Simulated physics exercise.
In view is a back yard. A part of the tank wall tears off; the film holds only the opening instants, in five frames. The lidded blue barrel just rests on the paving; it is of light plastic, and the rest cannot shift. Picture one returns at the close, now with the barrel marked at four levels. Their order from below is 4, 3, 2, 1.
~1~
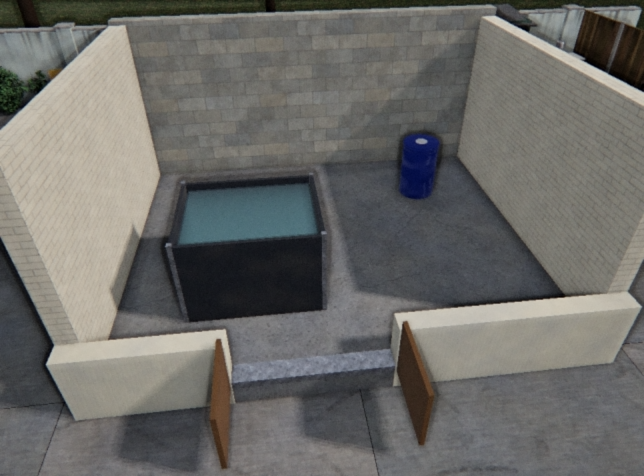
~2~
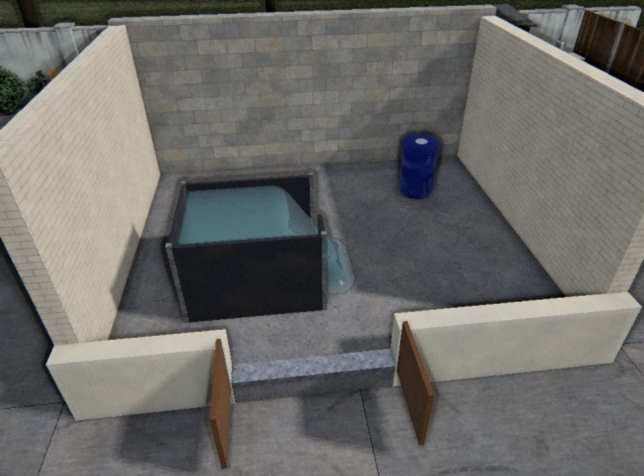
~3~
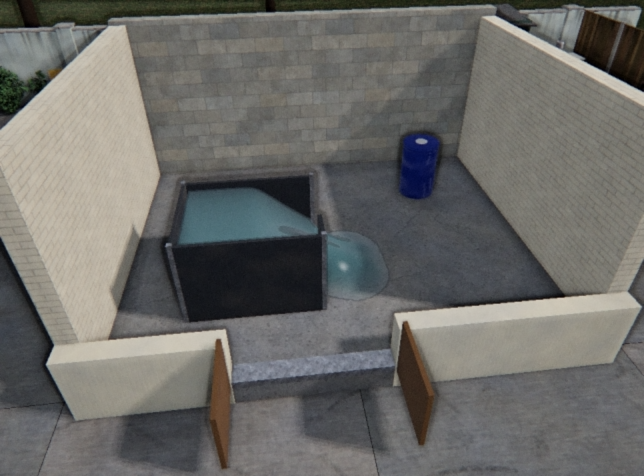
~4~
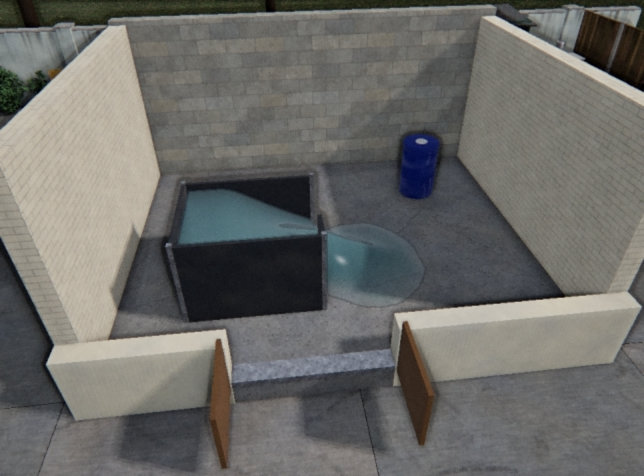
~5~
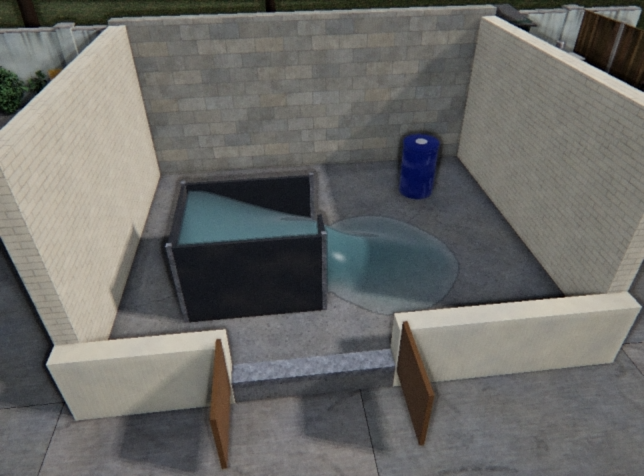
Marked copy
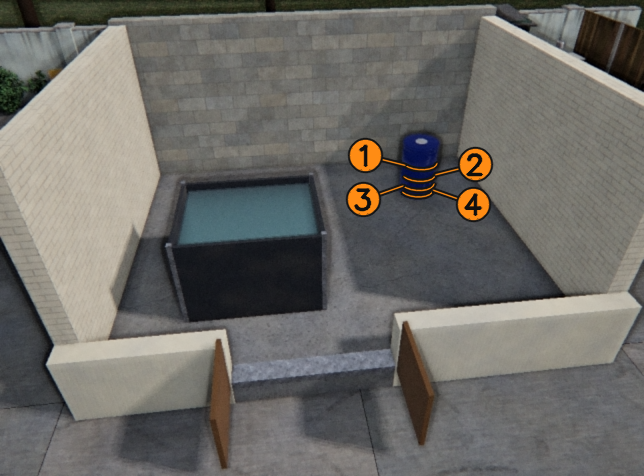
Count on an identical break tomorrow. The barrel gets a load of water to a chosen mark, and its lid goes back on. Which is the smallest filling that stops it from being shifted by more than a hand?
2 will do.
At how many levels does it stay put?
Two of the four.
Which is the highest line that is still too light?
The answer is 3.
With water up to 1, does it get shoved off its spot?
No.
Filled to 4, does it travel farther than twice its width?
Yes, it does.
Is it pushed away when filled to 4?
Yes.
On the marked copy, 1 at (424, 169); 2 at (422, 181); 3 at (421, 190); 4 at (420, 196); from the bottom up 4, 3, 2, 1.
If 1 is chosen, it does not move.
If 2 is chosen, it does not move.
If 3 is chosen, it is pushed about 3 times its own width away.
If 4 is chosen, it is pushed about 5 times its own width away.
